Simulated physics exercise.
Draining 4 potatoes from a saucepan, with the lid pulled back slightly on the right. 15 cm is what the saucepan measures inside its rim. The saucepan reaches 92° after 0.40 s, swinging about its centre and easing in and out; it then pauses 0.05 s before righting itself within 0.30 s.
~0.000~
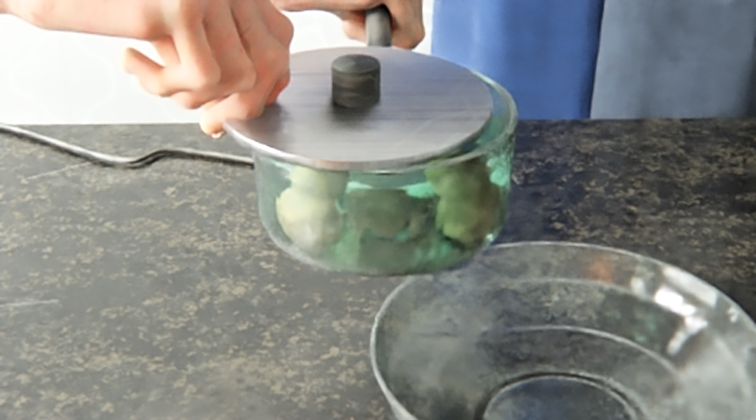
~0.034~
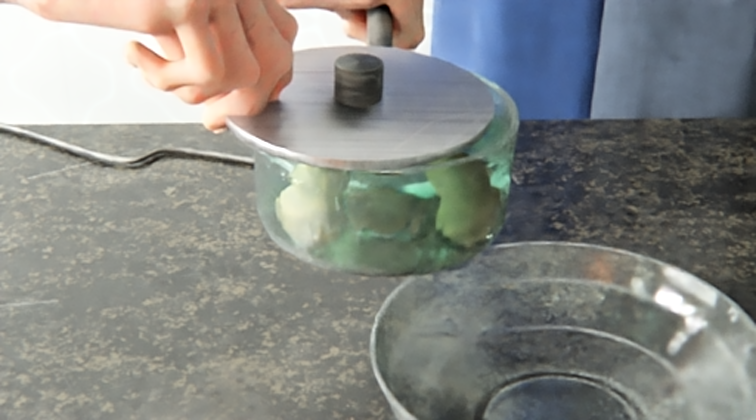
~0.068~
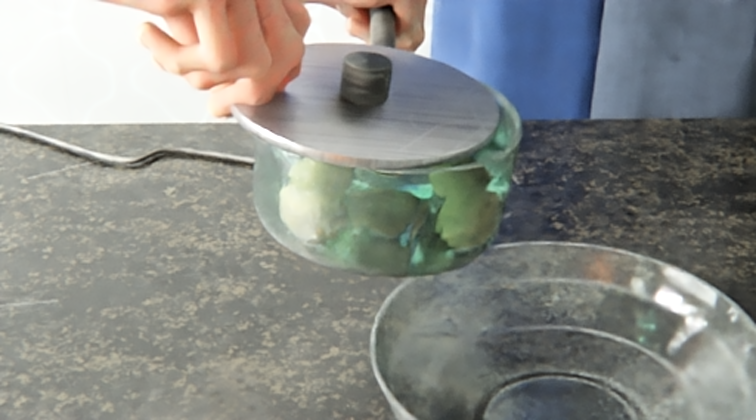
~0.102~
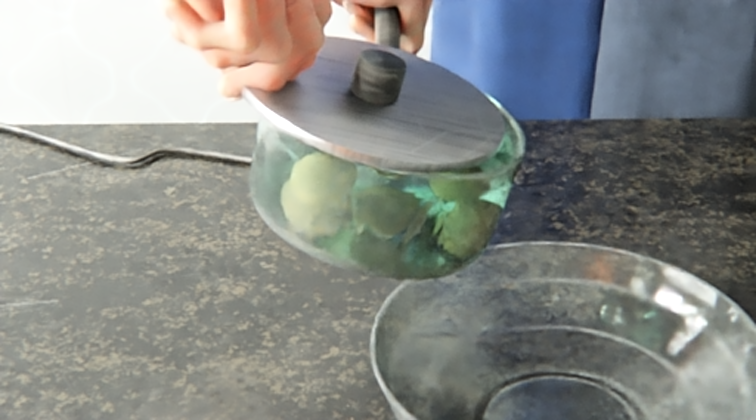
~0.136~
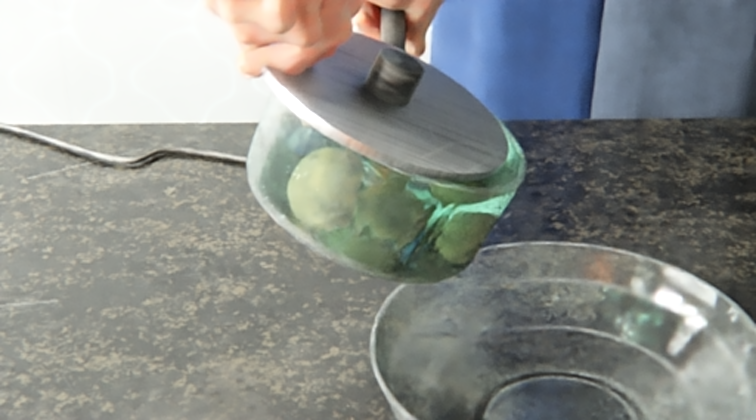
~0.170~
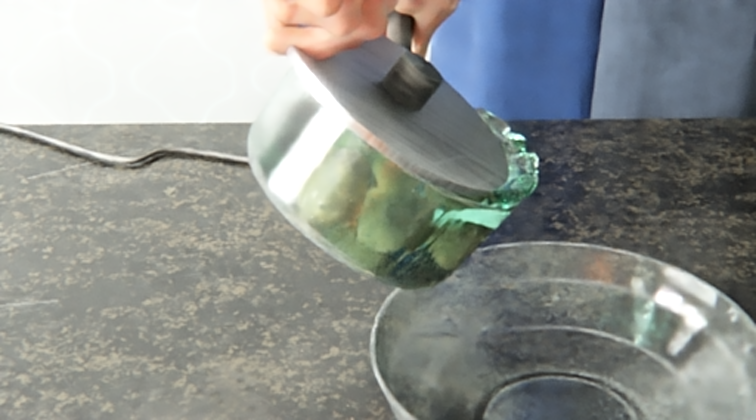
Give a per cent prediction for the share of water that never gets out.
I would say close to 42 per cent is left.
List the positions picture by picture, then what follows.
It leans 0°; its right rim is at (514, 110); the water meets the walls at (259, 135) and (508, 133); the lid's edge is at (489, 100), 11 mm short of the rim, in the first frame.
It leans 2°; its right rim is at (515, 114); the water meets the walls at (260, 134) and (509, 134), in the second frame.
It leans 6°; its right rim is at (518, 124); the water meets the walls at (261, 130) and (512, 137), in the third frame.
It leans 14°; its right rim is at (521, 140); the water meets the walls at (264, 126) and (516, 142), in the fourth frame.
It leans 24°; its right rim is at (522, 161); the water meets the walls at (264, 124) and (523, 149), in the fifth frame.
It leans 35°; its right rim is at (517, 185); the water meets the walls at (259, 118) and (491, 154); 3 per cent is over the edge; the lid's edge is at (504, 165), 11 mm short of the rim, in the sixth frame.
By 0.32 s the tilt is 83° and 77 per cent of the water is still in the saucepan.
By 0.43 s the tilt is 92° and 62 per cent of the water is still in the saucepan.
By 0.54 s the tilt is 74° and 49 per cent of the water is still in the saucepan.
By 0.66 s the tilt is 19° and 42 per cent of the water is still in the saucepan.
At rest 42 per cent of the water is still in the saucepan.
